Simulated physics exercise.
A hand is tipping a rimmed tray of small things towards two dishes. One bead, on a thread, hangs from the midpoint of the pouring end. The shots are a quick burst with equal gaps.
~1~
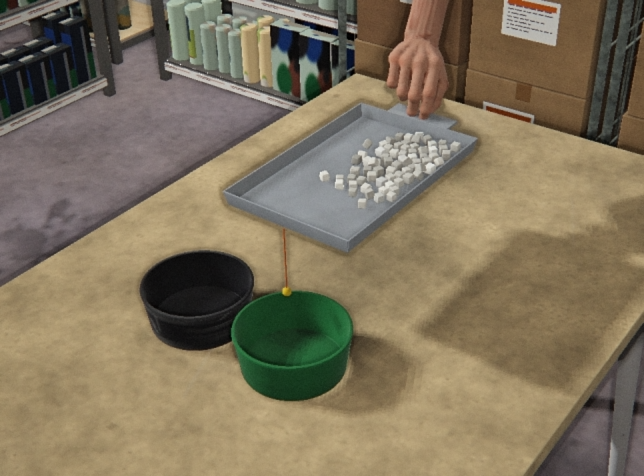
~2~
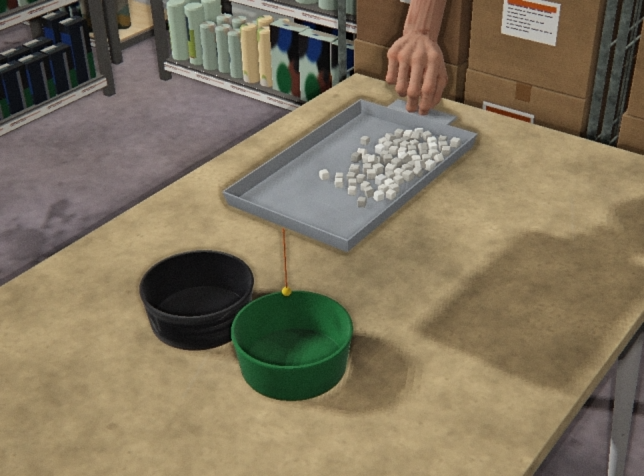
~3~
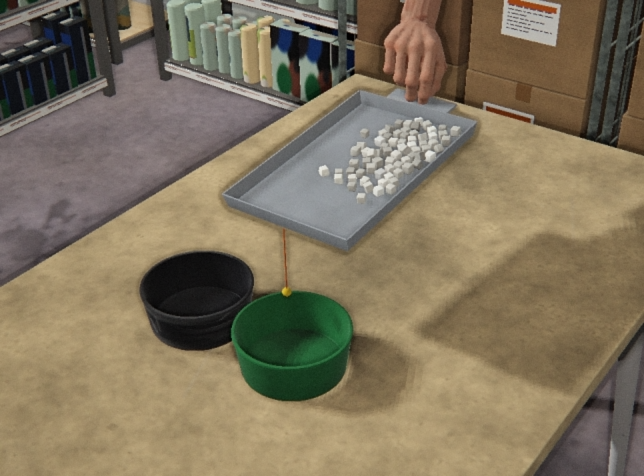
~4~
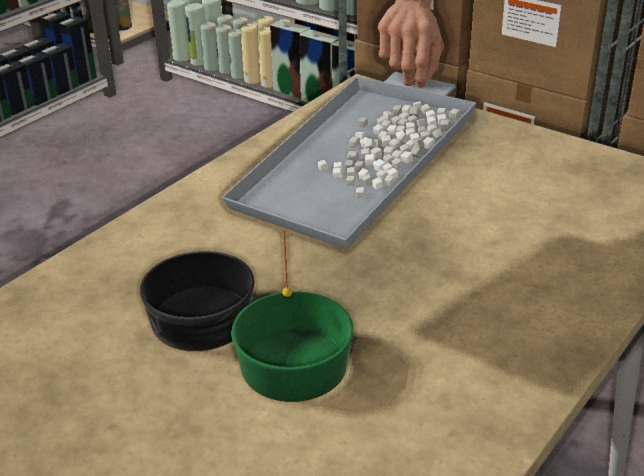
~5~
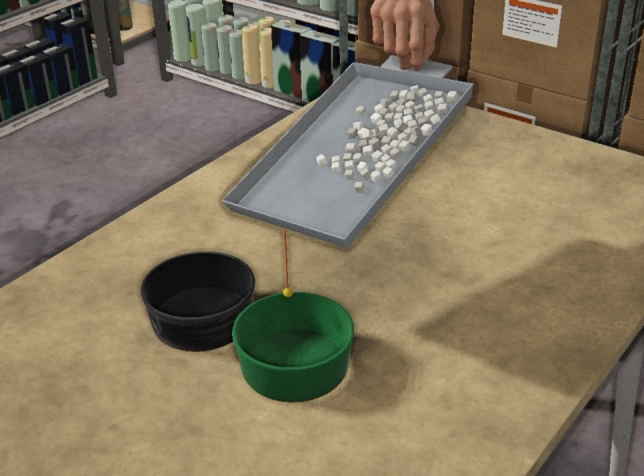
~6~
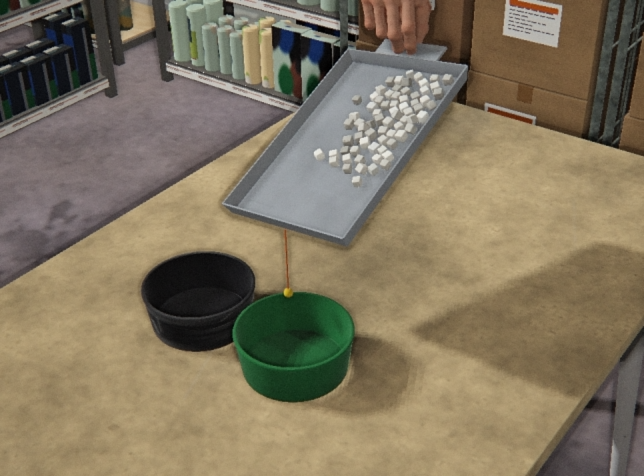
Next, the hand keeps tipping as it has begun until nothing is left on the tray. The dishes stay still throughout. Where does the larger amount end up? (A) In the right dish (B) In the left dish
Answer: B.
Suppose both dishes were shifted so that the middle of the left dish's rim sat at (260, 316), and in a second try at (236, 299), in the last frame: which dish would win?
First try: The leftmost dish. Second try: The leftmost dish.
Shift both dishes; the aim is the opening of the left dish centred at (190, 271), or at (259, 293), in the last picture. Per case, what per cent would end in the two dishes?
Some 70 percent, followed by some 70 percent.
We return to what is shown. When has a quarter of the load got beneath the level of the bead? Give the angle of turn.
I'd put it at about 85 degrees.
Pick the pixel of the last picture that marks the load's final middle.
Somewhere around (211, 326) in the last picture.
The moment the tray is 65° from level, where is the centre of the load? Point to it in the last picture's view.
The load is centred about (265, 199).
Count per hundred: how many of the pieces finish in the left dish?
Close to 60 per cent.
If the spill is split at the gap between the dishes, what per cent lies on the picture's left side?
80 %, roughly.
Shortly afterwards, tray tipped steeply; all but a few on the tray; a little in the air.
Next, tray tipped past a quarter turn; near a third on the tray; a little in the right dish; near a third in the left dish; a little outside both; a little in the air.
Some moments later, tray tipped past a quarter turn; near a quarter in the right dish; near two thirds in the left dish; near a quarter outside both.
In the end, tray tipped past a quarter turn; near a quarter in the right dish; near two thirds in the left dish; near a quarter outside both.
